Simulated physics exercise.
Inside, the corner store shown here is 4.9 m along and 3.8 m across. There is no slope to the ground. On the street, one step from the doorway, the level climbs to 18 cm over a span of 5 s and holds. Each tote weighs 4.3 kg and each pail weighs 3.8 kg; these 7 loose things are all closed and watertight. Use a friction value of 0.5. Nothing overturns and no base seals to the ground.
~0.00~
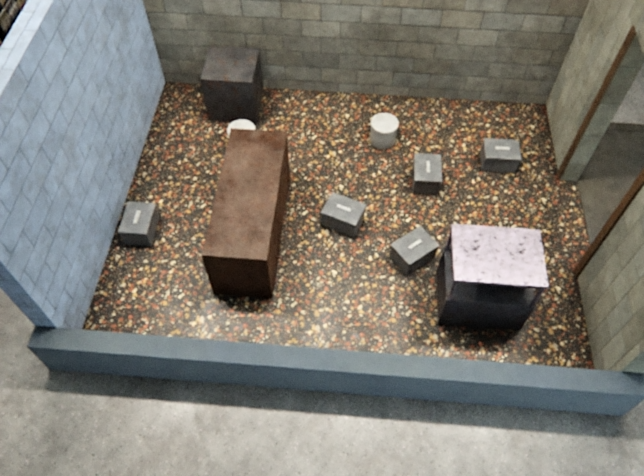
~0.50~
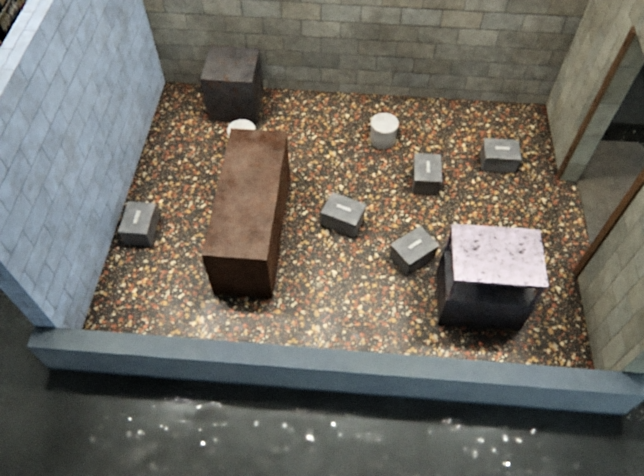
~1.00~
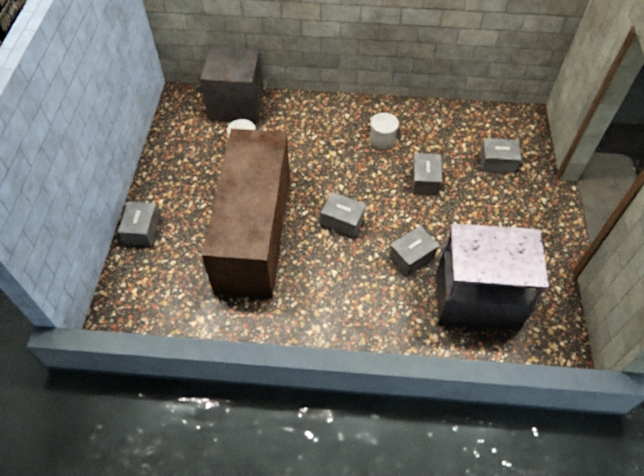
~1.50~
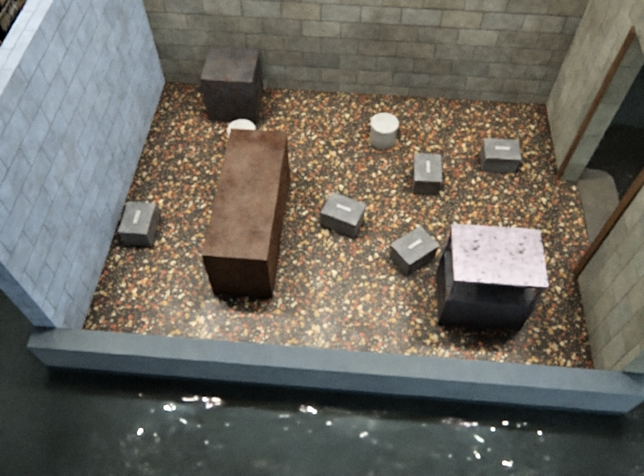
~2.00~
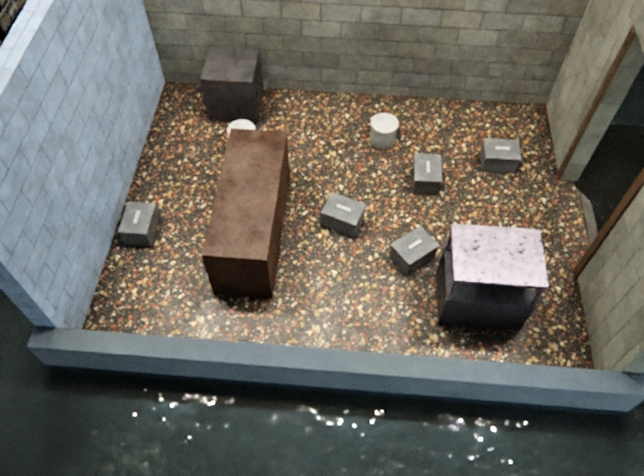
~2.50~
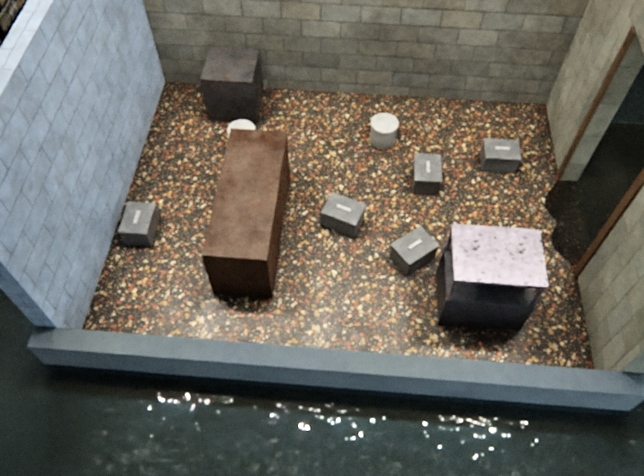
In this clip, dark water spreads across the ground outside a walled room holding a brown block, small grey boxes and other objects, then reaches the doorway at right and begins covering the speckled floor's edge; the objects stay still.
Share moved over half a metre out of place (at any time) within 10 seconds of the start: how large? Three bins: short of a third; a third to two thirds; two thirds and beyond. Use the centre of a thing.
Displaced share: High, at least two thirds.
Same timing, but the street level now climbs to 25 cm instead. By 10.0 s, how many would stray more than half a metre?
Then it comes to 7.
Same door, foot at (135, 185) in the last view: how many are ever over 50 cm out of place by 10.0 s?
Then 3.
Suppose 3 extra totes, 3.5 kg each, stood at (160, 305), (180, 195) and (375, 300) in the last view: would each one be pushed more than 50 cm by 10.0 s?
In order: Not as far; not as far; not as far.
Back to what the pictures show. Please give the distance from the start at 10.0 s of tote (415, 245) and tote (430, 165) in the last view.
In turn: 250 cm, 250 cm.
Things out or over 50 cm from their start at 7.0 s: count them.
3 in all.
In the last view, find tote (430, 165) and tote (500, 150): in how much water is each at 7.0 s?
Some 4 cm at the first, some 2 cm at the second.
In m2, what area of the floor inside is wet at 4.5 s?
Roughly 3.5 m2 of it is wet.
After 3.5 s 0 of 7 are over 50 cm from their spots; 0 afloat.
After 4.5 s 0 of 7 are over 50 cm from their spots; 0 afloat.
After 7.0 s 3 of 7 are over 50 cm from their spots; 1 afloat.
After 10.0 s 6 of 7 are over 50 cm from their spots, and 6 have been at some point; 1 afloat.
